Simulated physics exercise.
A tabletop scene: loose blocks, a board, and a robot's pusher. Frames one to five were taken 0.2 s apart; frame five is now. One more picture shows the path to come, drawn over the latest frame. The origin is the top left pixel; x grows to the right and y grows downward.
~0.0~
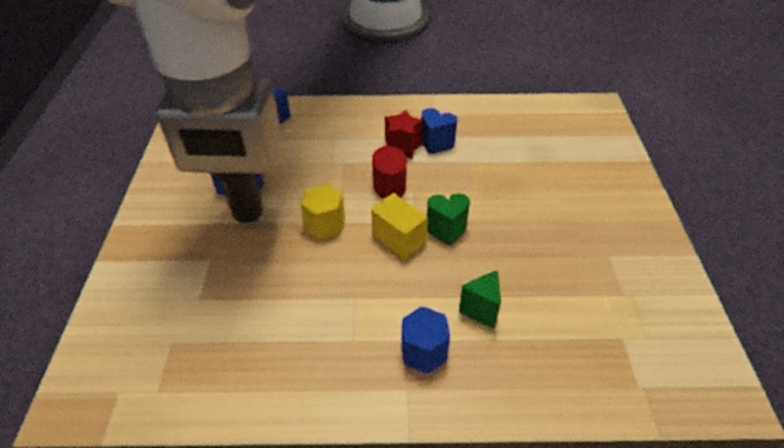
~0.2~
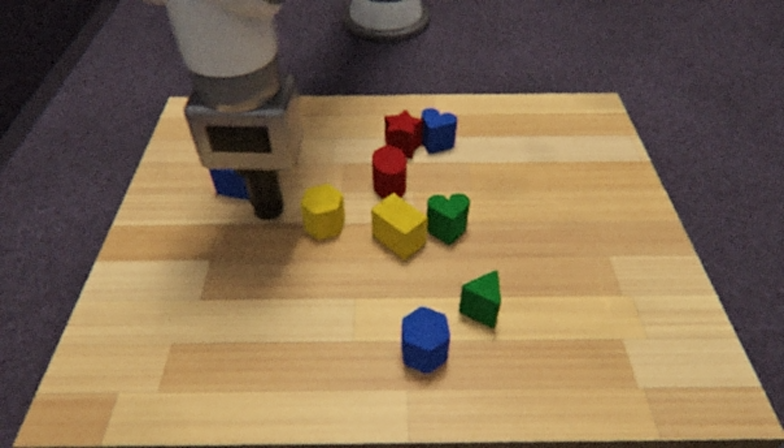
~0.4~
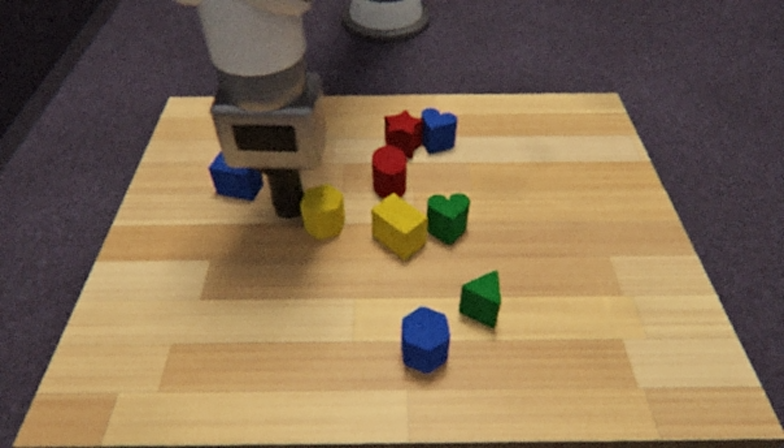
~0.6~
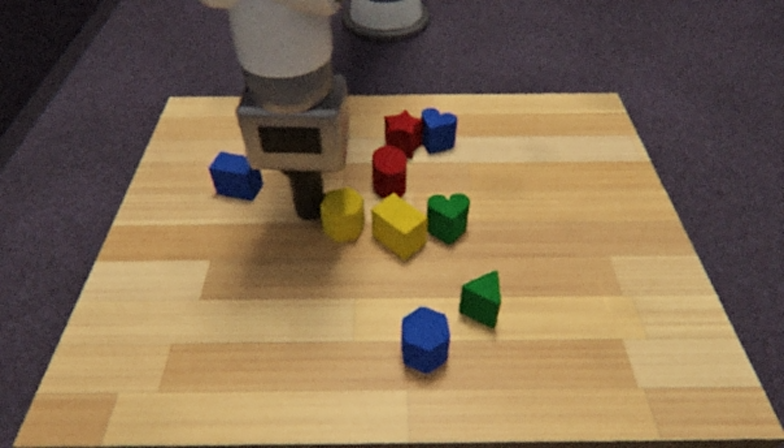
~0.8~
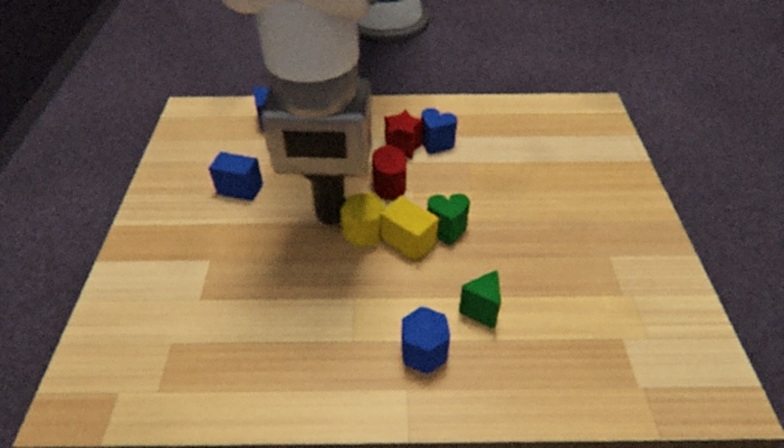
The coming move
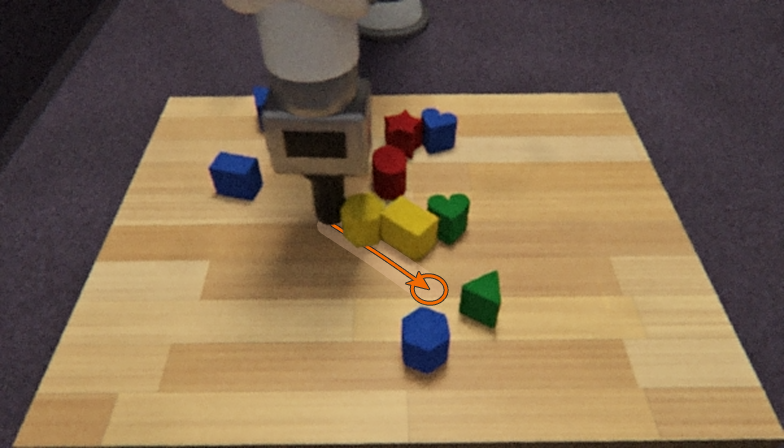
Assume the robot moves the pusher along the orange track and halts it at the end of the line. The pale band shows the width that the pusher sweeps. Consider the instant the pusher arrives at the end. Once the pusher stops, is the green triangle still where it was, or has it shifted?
The block in question stays where it was by the end.
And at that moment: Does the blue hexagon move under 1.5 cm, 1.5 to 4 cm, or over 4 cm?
It goes hardly anywhere, under 1.5 cm.
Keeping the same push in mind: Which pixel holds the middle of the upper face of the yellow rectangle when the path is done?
My estimate: (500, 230).
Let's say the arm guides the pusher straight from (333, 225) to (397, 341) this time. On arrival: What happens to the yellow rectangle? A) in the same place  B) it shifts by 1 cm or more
The one that fits is B, it shifts by 1 cm or more.
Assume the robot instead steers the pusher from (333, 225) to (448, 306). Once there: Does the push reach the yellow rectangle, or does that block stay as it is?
The yellow rectangle moves.
Drawn move, from (333, 225) to (429, 289).
What follows on the original path. One third of the way, pusher at (363, 234); yellow hexagon at (397, 226); yellow rectangle at (445, 226), turned 20° anticlockwise; green heart block at (452, 202), turned 15° anticlockwise.
Two thirds of the way, pusher at (396, 256); yellow hexagon at (434, 242), turned 25° anticlockwise; yellow rectangle at (479, 230), turned 45° anticlockwise; green heart block at (452, 202), turned 15° anticlockwise.
At the end, pusher at (430, 280); yellow hexagon at (471, 257), turned 50° anticlockwise; yellow rectangle at (499, 229), turned 70° anticlockwise; blue hexagon still; green heart block at (452, 202), turned 15° anticlockwise; green triangle still.
